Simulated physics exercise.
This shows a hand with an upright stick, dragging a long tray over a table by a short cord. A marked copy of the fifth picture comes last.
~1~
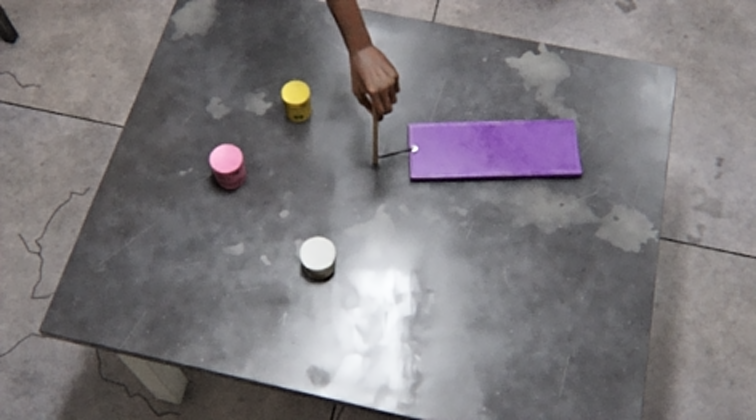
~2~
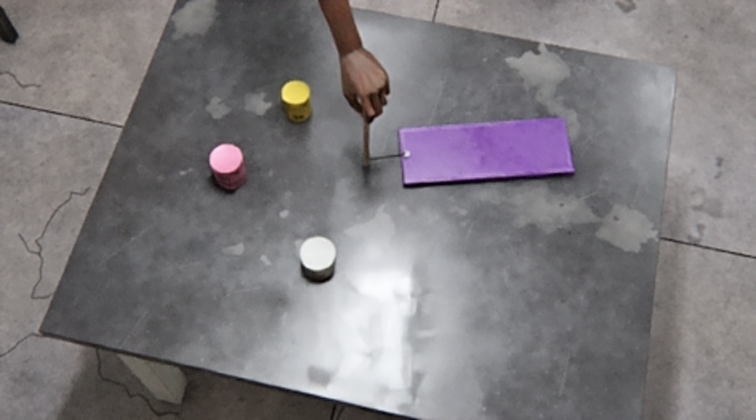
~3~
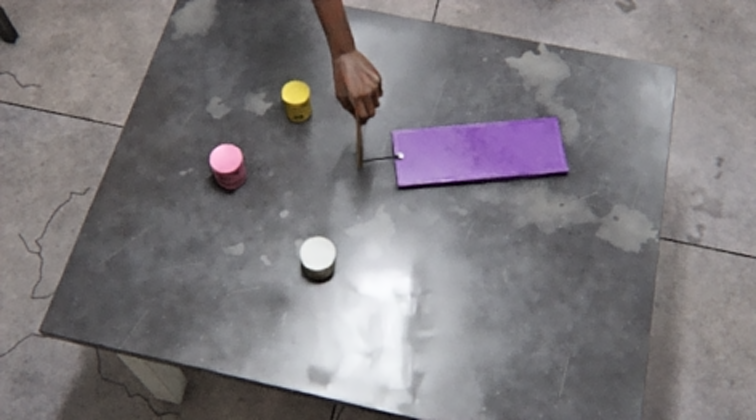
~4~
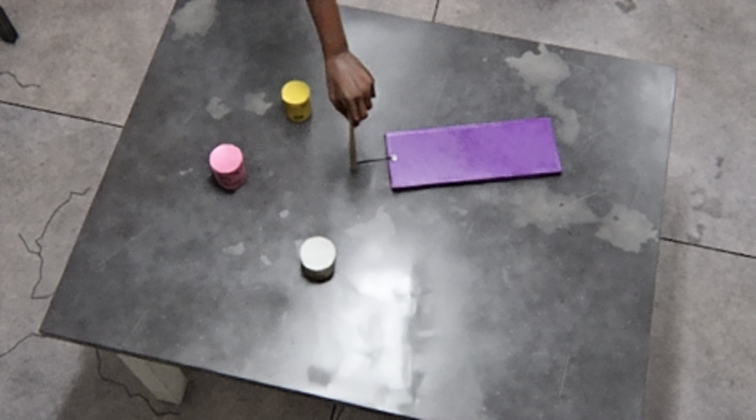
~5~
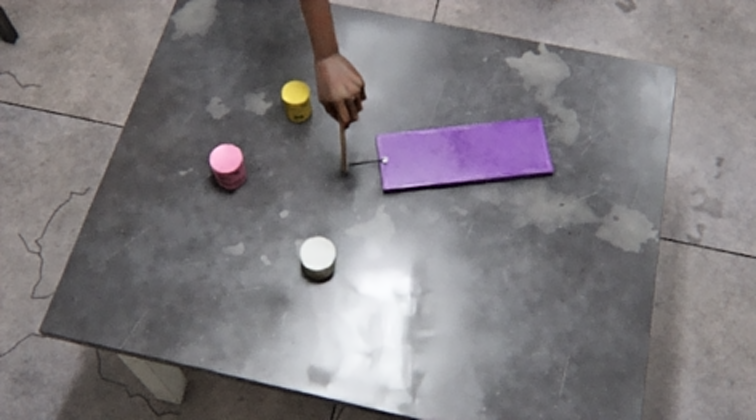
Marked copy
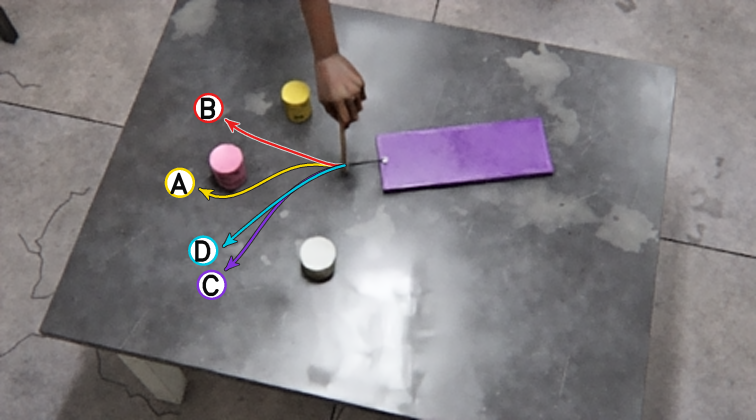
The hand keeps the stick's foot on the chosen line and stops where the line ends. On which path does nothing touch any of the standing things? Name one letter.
Only D misses them all.
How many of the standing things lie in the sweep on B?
It touches one.
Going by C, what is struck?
It meets the white tub.
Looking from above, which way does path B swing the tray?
It turns clockwise.
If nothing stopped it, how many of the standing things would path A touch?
It touches one.
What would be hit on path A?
It is the pink jar.
On the marked copy, A from (345, 165) via (267, 180) to (200, 189); B from (345, 165) via (278, 146) to (226, 120); C from (345, 165) via (277, 206) to (226, 269); D from (345, 165) via (281, 199) to (224, 246).
With D. Early on, foot of the stick (298, 188), middle of the tray (416, 162).
Further on, foot of the stick (254, 221), middle of the tray (369, 178).
At the end, foot of the stick (219, 252), middle of the tray (331, 197); nothing has been touched.
As for the rest, A meets the pink jar; B meets the yellow jar; C meets the white tub.
